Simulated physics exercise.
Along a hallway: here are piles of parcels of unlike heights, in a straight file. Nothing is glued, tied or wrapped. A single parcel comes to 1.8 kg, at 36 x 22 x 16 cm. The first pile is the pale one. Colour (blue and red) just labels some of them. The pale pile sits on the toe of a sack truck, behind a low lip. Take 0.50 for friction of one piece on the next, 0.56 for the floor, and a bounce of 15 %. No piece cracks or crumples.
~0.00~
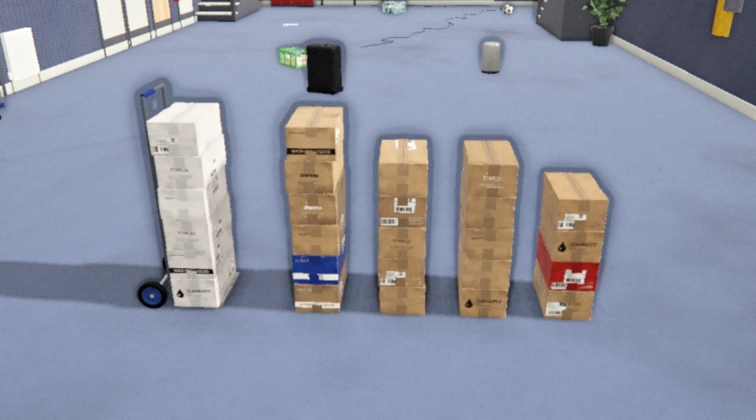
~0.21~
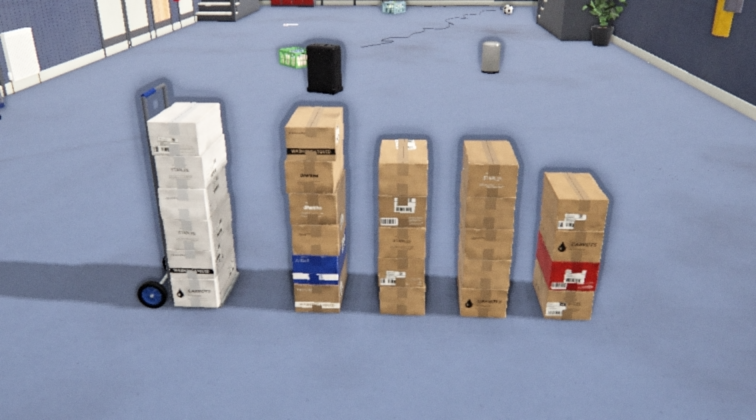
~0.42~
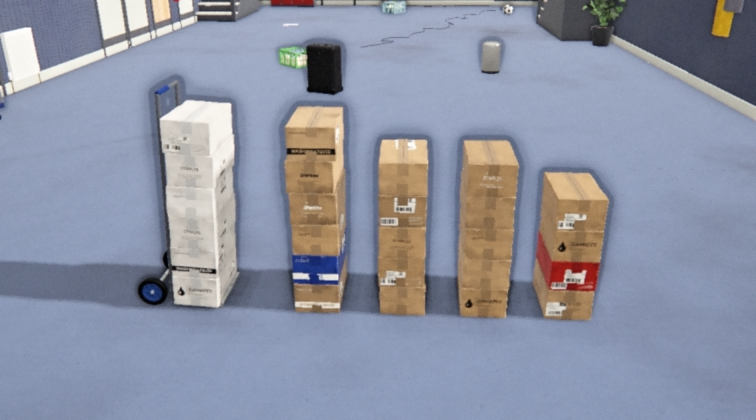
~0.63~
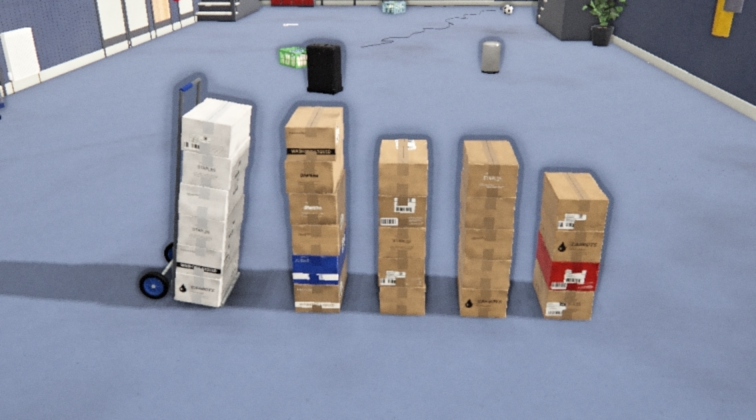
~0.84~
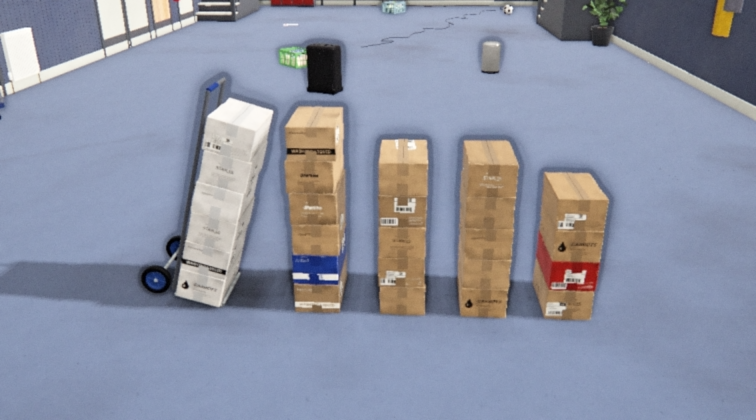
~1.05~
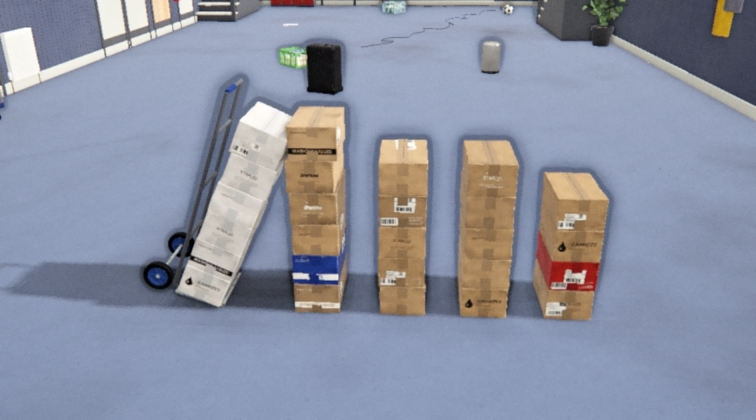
A stack of white boxes on a blue hand truck tilted steadily to the right, its top leaning close to the neighboring brown stack, while the four stacks of mostly brown boxes stayed still.
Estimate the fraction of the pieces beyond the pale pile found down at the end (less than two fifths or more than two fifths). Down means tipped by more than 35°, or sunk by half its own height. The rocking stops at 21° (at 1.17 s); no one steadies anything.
More than two fifths of them.
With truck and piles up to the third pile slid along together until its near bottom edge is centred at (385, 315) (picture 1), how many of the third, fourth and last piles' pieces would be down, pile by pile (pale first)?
Then third 5, fourth 5, last 4.
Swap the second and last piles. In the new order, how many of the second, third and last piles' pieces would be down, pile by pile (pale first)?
Then second 0, third 0, last 0.
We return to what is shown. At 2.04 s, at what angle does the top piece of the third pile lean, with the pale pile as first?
About 10°.
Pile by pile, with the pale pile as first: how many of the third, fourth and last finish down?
By pile: Third 5, fourth 5, last 4.
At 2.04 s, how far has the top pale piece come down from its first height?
About 10 cm.
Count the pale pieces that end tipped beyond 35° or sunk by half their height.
6 of them.
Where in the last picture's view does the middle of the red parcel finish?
Near (659, 280).
Around 2.04 s, 6 of the pale pile down; none of the 20 other parcels down, 11 disturbed; blue parcel tipped 24°.
Around 3.16 s, 6 of the pale pile down; 14 of the 20 other parcels down; blue parcel tipped 45°; red parcel tipped 26°.
Finally (4.2 s), 6 of the pale pile down; 19 of the 20 other parcels down; red parcel on its side; blue parcel tipped 45°. That is 95 per cent. Seen by the last camera, middles, red parcel near (659, 280), blue parcel near (370, 263).
